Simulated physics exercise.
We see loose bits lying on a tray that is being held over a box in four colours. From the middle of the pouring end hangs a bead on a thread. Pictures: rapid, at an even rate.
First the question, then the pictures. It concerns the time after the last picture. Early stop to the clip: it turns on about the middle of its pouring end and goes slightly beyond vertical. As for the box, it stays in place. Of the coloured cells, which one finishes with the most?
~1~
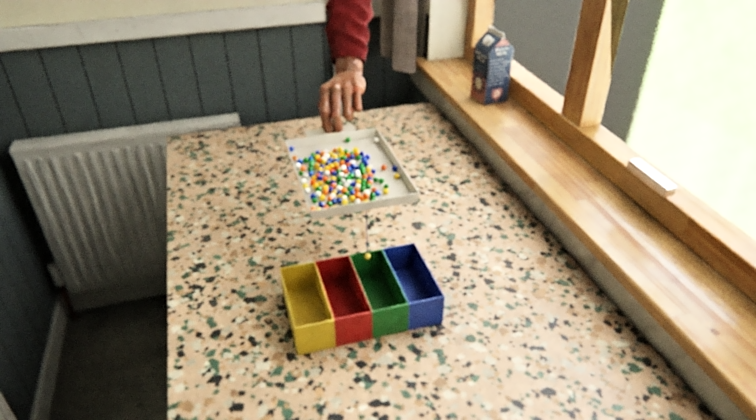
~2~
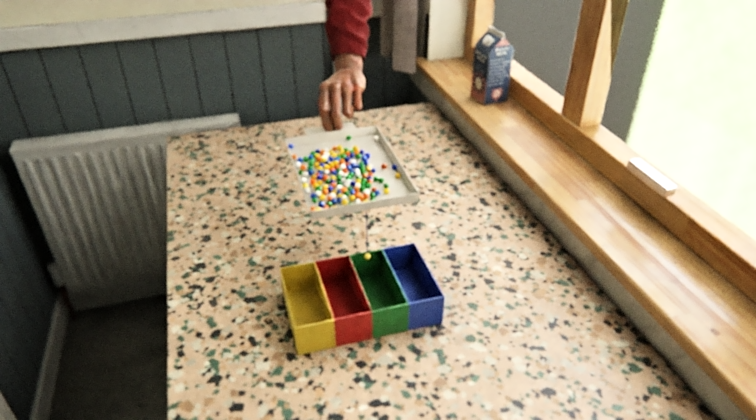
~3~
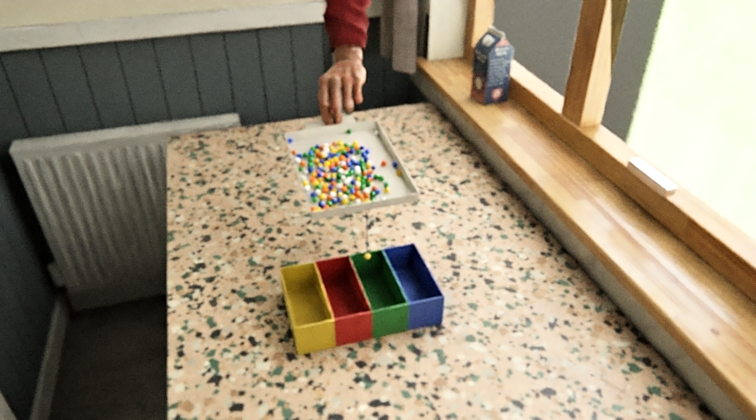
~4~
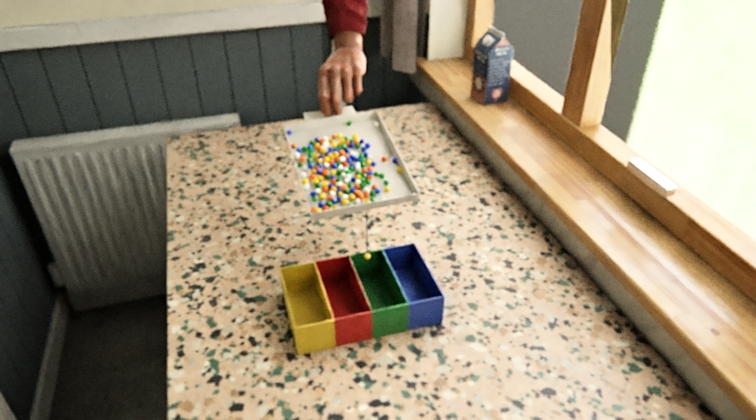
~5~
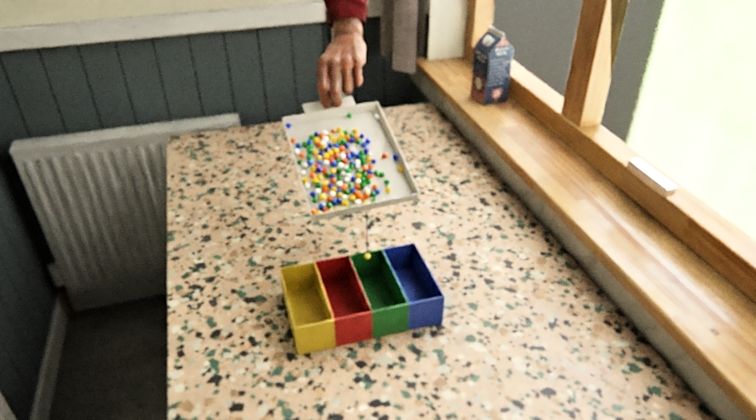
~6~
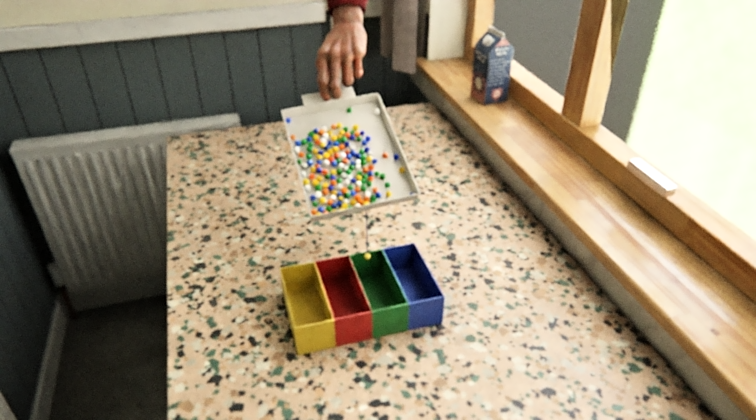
The red cell finishes with the most.
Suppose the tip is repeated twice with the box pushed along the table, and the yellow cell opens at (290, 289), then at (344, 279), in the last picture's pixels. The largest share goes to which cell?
The red one; yellow.
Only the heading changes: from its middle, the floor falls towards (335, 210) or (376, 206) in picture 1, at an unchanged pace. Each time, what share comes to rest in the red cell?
Roughly 50 % in the first case and 10 % in the second.
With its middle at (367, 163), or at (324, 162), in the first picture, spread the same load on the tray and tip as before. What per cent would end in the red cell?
Roughly 40 % and then 50 %.
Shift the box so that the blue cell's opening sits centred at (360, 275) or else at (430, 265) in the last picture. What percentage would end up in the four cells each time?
80 %, 90 %.
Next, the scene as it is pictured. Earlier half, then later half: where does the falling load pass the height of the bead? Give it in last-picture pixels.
Roughly at (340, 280) first, and then at (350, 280).
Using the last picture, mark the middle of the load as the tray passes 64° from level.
Centre estimate: (346, 198).
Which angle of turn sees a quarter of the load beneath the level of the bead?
85°, roughly.
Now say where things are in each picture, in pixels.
The first frame shows corners of the pouring end at (312, 210) and (417, 192), level; middle of the load at (341, 175), round plastic beads; bead on its thread at (367, 256); yellow cell at (315, 335); red cell at (353, 327); green cell at (390, 318); blue cell at (426, 311).
The second frame shows corners of the pouring end at (312, 210) and (417, 192), level; middle of the load at (341, 174).
The third frame shows corners of the pouring end at (312, 211) and (417, 192), tipped barely, lowest at the left corner; middle of the load at (341, 171).
The fourth frame shows corners of the pouring end at (312, 212) and (417, 192), tipped a little, lowest at the left corner; middle of the load at (341, 168).
The fifth frame shows corners of the pouring end at (312, 214) and (418, 192), tipped a little, lowest at the left corner; middle of the load at (341, 166).
The sixth frame shows corners of the pouring end at (312, 215) and (418, 192), tipped clearly, lowest at the left corner; middle of the load at (341, 166), nearly all on the move; yellow cell at (315, 335); red cell at (353, 327); green cell at (390, 318); blue cell at (426, 311).
Soon, tray tipped steeply; nearly all on the tray; a stray few in the yellow cell; a stray few in the red cell; a small part falling or outside the box.
A while on, tray tipped past a quarter turn; a small part on the tray; about a third in the red cell; a small part in the green cell; a small part in the yellow cell; a stray few in the blue cell; about a quarter falling or outside the box.
Towards the end, tray tipped past a quarter turn; about half in the red cell; about a quarter in the green cell; about a quarter in the yellow cell; a small part in the blue cell; a small part falling or outside the box.
Finally, tray tipped past a quarter turn; about half in the red cell; about a quarter in the green cell; about a quarter in the yellow cell; a small part in the blue cell; a small part outside the box.
